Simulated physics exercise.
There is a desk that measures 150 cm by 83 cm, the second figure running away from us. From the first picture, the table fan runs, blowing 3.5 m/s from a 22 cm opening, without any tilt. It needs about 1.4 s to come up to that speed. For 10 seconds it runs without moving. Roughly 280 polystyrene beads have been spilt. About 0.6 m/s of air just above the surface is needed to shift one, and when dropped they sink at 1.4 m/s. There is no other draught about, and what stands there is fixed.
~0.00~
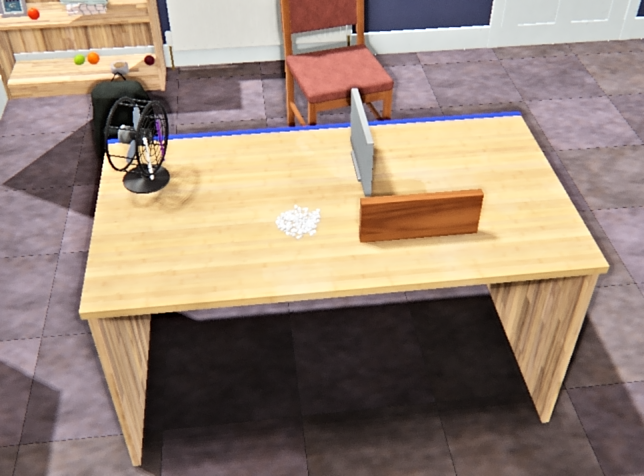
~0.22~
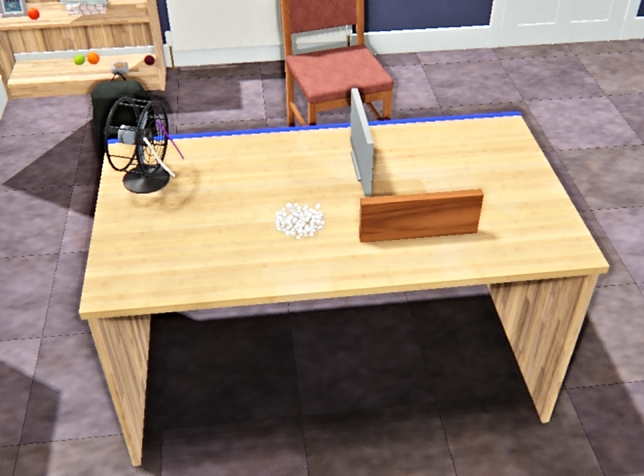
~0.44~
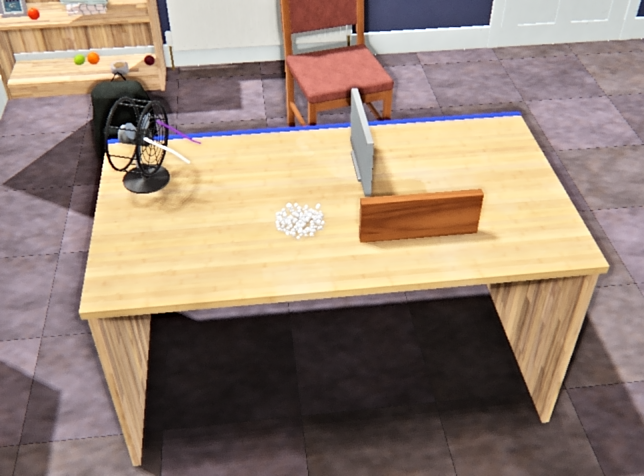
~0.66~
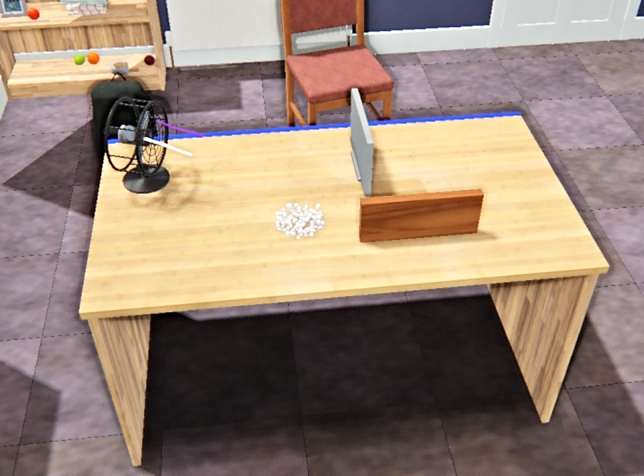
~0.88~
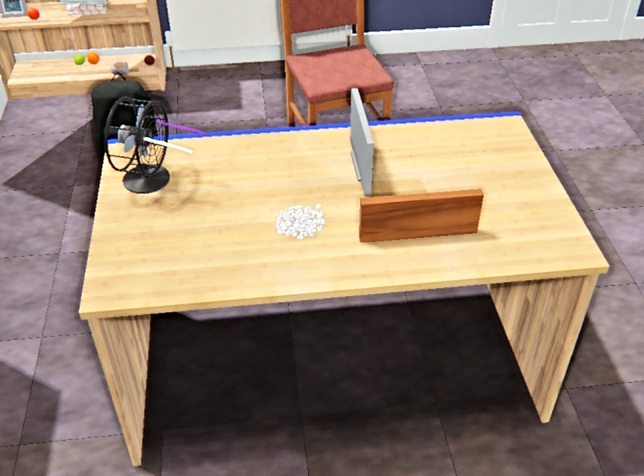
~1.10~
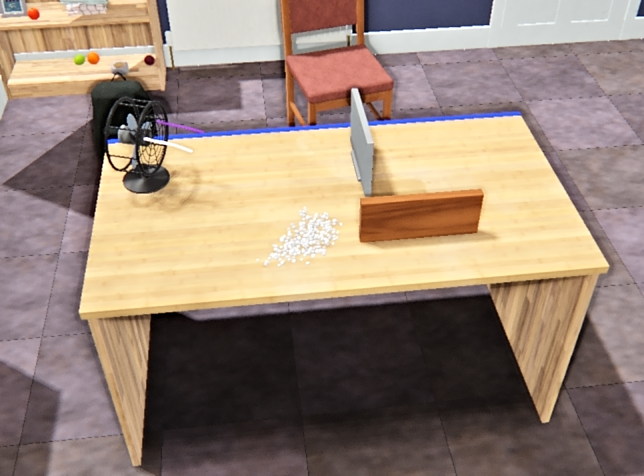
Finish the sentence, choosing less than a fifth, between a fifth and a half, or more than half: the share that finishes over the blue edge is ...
The share that finishes over the blue edge is less than a fifth.
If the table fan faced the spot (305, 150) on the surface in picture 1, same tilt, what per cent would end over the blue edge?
Then about 0 %.
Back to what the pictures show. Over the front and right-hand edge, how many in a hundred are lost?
Roughly 80 % front, 1 % right-hand.
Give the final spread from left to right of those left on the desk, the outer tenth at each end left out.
10 cm, give or take.
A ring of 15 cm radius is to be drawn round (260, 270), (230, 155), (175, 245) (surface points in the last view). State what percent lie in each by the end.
15 %, 0 %, 0 %.
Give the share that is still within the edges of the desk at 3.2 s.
The remaining share is about 20 %.
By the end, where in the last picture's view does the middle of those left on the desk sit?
The middle lands close to (282, 283) in pixels.
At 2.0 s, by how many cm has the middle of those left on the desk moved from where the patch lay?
Centre offset: Approx. 25 cm.
After 2.0 s, 0 % are over the blue edge; the middle of those still in play is near (282, 283); 95 % have settled or left.
After 3.2 s, 0 % are over the blue edge; the middle of those still in play is near (282, 283); 96 % have settled or left.
After 5.5 s, 0 % are over the blue edge; the middle of those still in play is near (282, 283); 96 % have settled or left.
After 10.0 s, at the end, 0 % are over the blue edge; the middle of those still in play is near (282, 283).
